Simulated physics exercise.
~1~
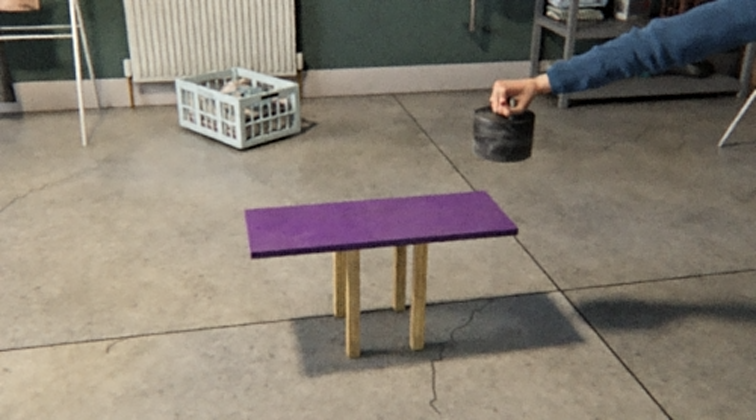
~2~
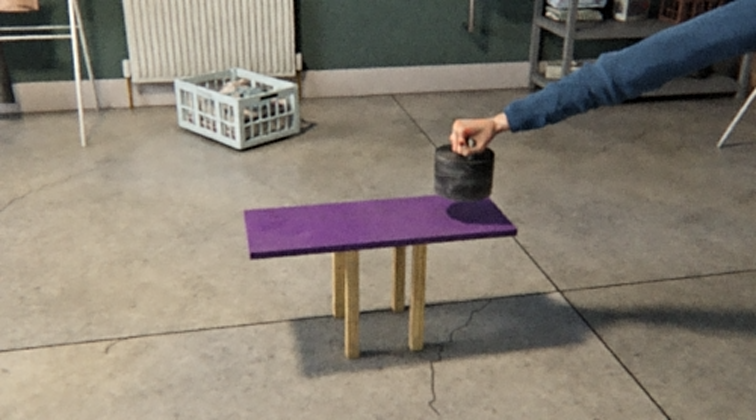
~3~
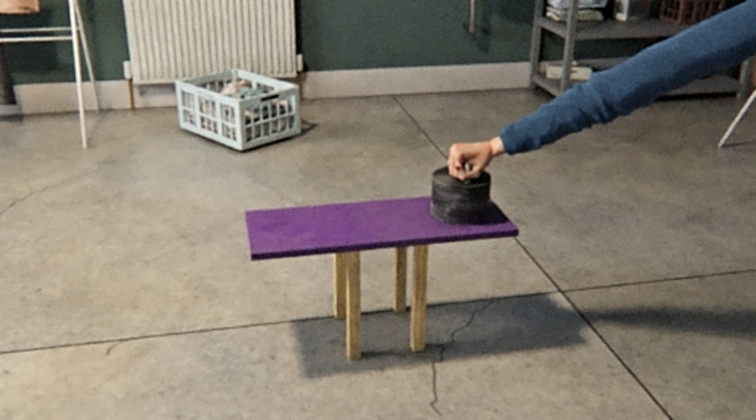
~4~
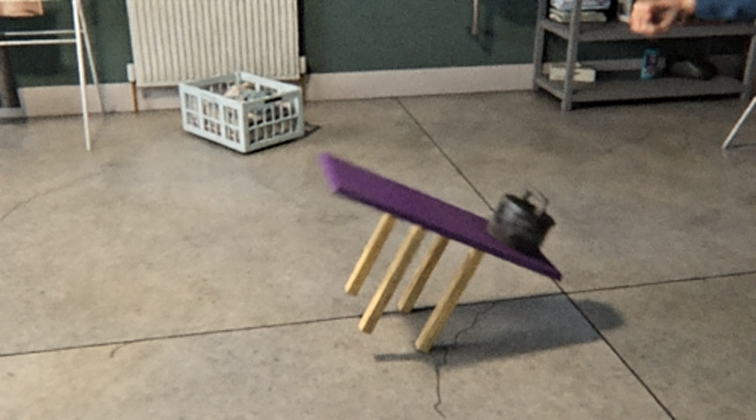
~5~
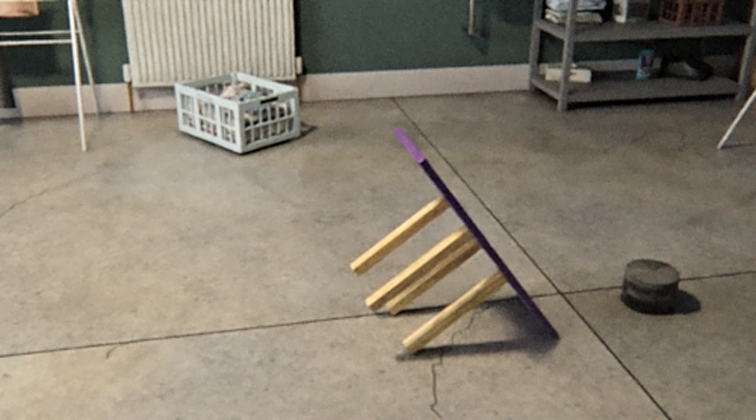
On a bare concrete floor, a hand lowered a dark round object with a handle onto the right end of a small purple table and let go; the table tipped over to the right, and the object slid off onto the floor.
